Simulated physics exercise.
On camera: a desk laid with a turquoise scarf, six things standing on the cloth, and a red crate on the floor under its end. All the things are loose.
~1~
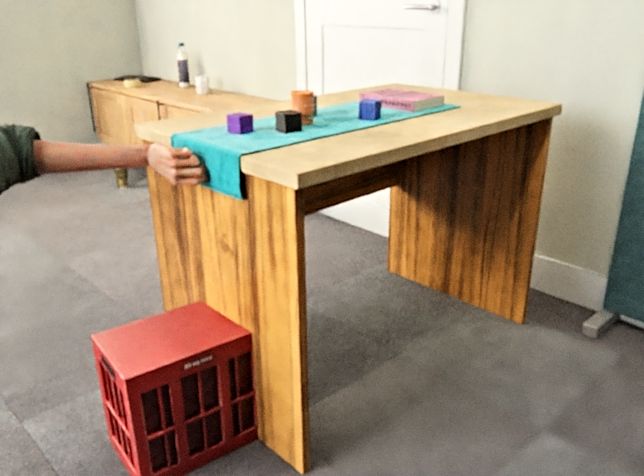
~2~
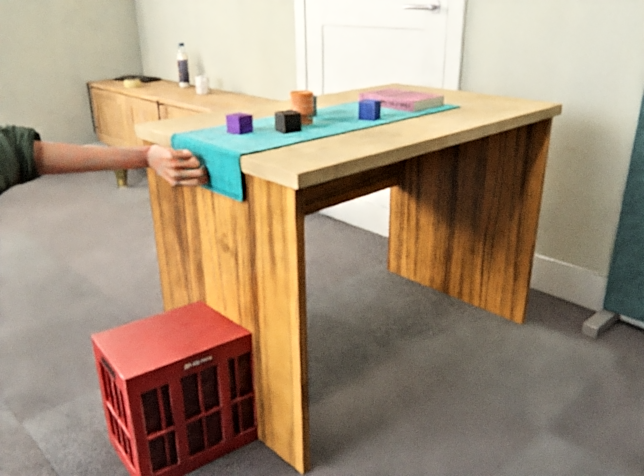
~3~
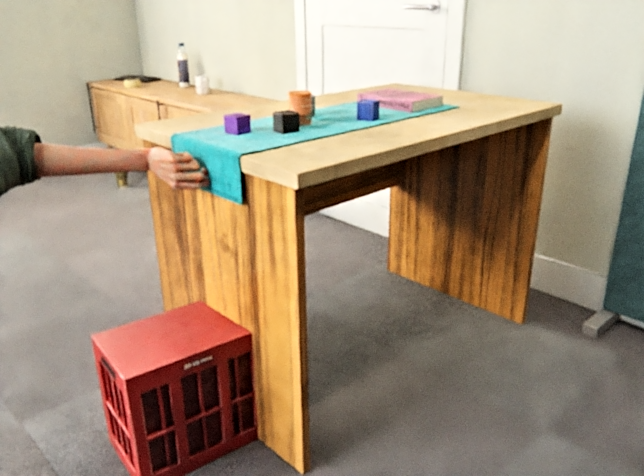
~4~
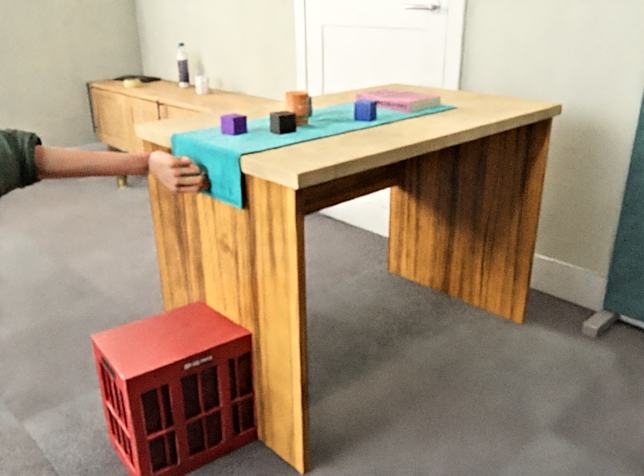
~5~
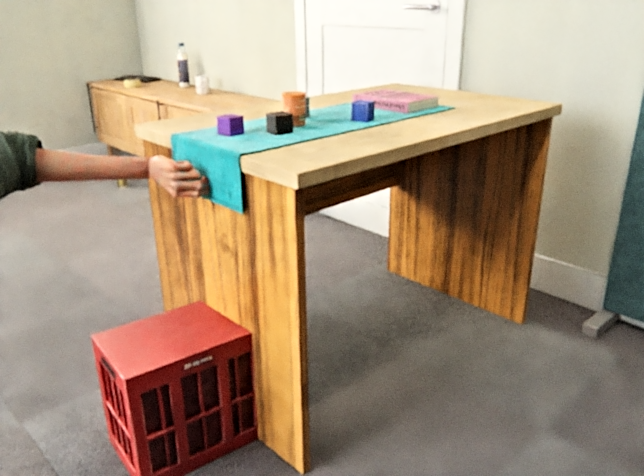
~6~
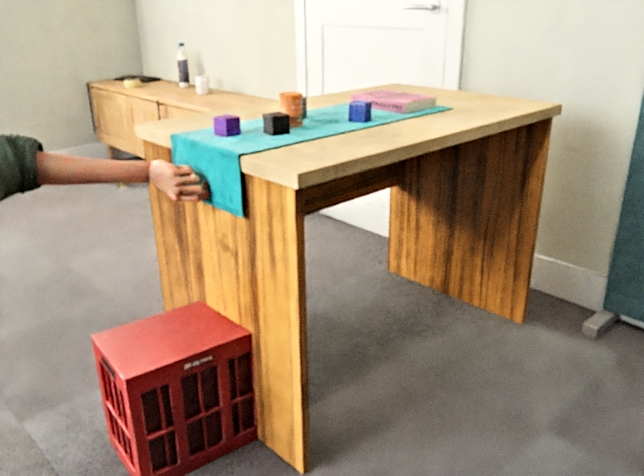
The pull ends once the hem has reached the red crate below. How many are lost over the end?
Over the edge go three.
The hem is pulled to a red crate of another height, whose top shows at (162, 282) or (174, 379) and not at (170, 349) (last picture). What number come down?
Over the edge go 1 and 4.
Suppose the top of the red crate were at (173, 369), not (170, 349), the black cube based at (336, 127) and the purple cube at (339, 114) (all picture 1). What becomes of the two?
The black cube drops off; the purple cube survives.
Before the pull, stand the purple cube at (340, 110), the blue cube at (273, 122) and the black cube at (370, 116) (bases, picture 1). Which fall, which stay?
The purple cube keeps its place on top, the blue cube is carried off, the black cube holds on.
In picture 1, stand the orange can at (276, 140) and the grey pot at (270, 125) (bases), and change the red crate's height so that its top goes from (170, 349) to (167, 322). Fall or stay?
The orange can falls, the grey pot drops off.
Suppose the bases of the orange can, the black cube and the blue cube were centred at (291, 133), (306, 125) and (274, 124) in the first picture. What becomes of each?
The orange can falls; the black cube falls; the blue cube falls.
A little later, hem near (210, 259); purple cube gone.
Next, hem near (213, 306); purple cube and black cube gone.
When it is over, hem on the crate; purple cube, black cube and orange can gone. The desk loses three.
